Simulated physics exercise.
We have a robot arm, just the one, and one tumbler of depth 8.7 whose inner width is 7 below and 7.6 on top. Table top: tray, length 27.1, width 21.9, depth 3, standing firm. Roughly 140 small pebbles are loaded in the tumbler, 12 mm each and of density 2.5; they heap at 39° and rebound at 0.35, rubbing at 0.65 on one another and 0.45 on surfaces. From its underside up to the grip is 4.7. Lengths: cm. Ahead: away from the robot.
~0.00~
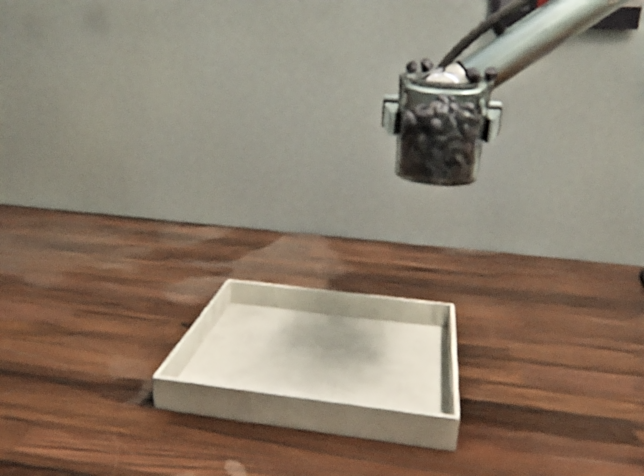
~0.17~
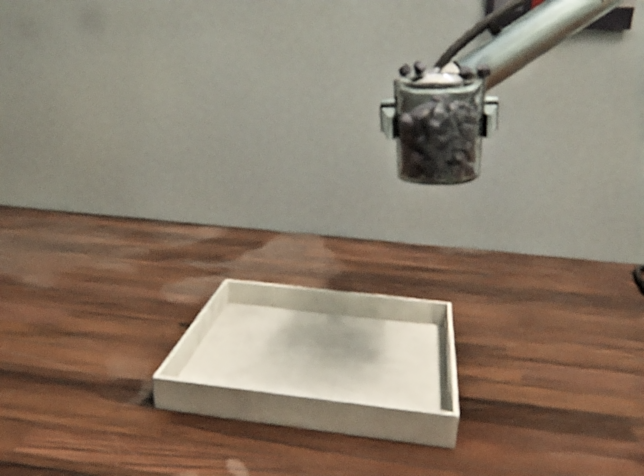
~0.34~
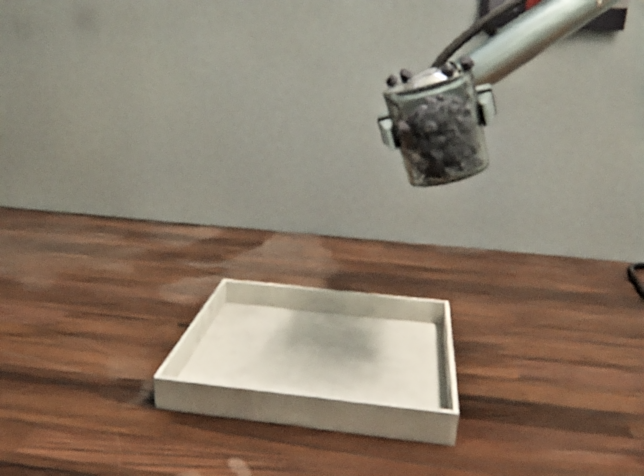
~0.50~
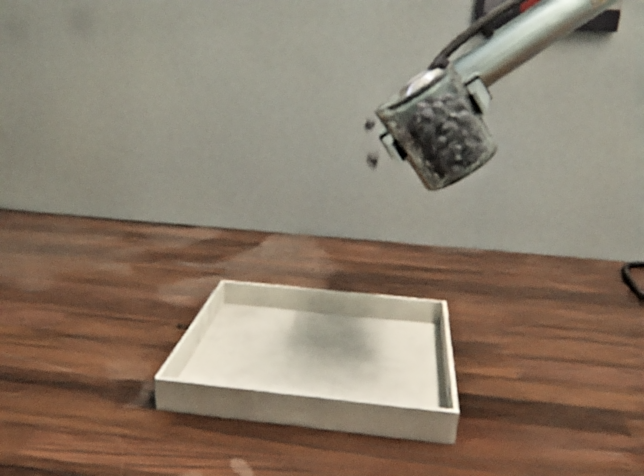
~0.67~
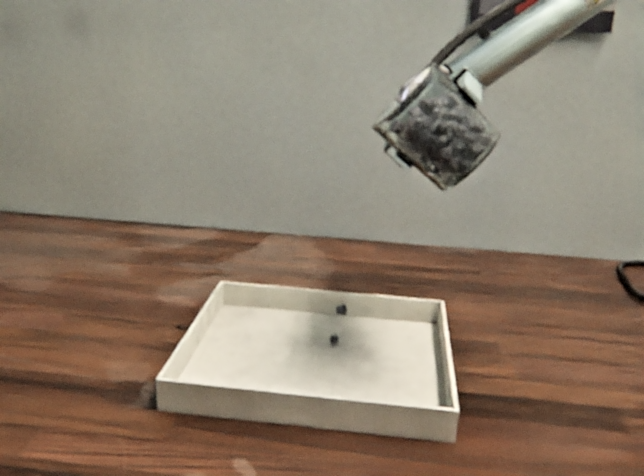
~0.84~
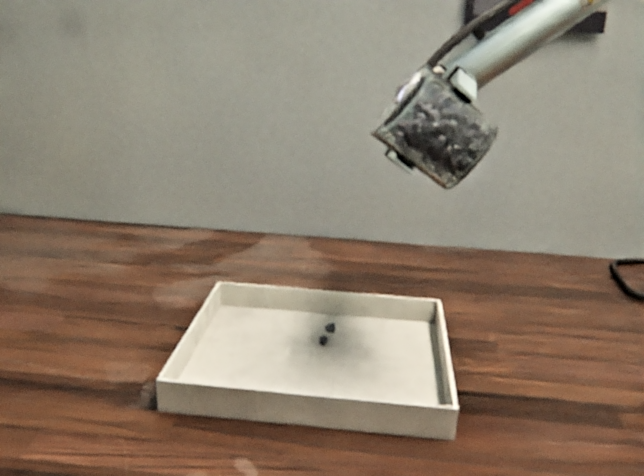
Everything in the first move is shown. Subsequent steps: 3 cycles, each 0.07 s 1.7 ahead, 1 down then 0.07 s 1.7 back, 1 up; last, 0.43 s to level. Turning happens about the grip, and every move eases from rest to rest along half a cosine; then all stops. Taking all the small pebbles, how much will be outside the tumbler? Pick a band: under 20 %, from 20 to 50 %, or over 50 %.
Under 20 %.
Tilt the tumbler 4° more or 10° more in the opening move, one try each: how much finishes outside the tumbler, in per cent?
It would be around 5 and 10 per cent.
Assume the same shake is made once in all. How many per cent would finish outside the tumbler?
0 per cent.
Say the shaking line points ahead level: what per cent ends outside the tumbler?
You'd expect near 10 percent of it there.
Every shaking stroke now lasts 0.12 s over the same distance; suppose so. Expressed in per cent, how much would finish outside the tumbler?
It would be some 0 %.
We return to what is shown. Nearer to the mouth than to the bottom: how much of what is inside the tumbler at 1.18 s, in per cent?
Roughly 40 per cent.
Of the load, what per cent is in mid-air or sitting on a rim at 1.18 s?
I'd put it near 0 per cent.
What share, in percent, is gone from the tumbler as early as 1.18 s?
By then near 0 % is out.
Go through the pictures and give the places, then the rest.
The first picture shows the tumbler middle at (440, 129), level; upper third of the load around (442, 118), from x 405 to 490, top at y 65; 144 in the tumbler.
The second picture shows the tumbler middle at (439, 129), tilted 5° forward; upper third of the load around (441, 116), from x 405 to 485, top at y 65.
The third picture shows the tumbler middle at (438, 129), tilted 19° forward; upper third of the load around (445, 117), from x 390 to 475, top at y 65.
The fourth picture shows the tumbler middle at (438, 130), tilted 36° forward; upper third of the load around (445, 118), from x 370 to 480, top at y 65; 142 in the tumbler, 2 in flight or on a rim.
The fifth picture shows the tumbler middle at (438, 130), tilted 50° forward; upper third of the load around (445, 117), from x 335 to 485, top at y 100; 142 in the tumbler, 2 in the tray.
The sixth picture shows the tumbler middle at (436, 130), tilted 55° forward; upper third of the load around (444, 117), from x 325 to 480, top at y 95; 142 in the tumbler, 2 in the tray.
After 1.18 s, tilted 55° forward, highest piece 28 above the table; 142 in the tumbler, 2 in the tray.
After 1.52 s, tilted 19° forward, highest piece 29 above the table; 140 in the tumbler, 3 in the tray, 1 in flight or on a rim.
After 1.89 s, level, highest piece 29 above the table; 140 in the tumbler, 4 in the tray.
After 2.94 s, level, highest piece 29 above the table; 140 in the tumbler, 4 in the tray.
In the end, 140 in the tumbler, 4 in the tray. That is 3 % outside the tumbler.
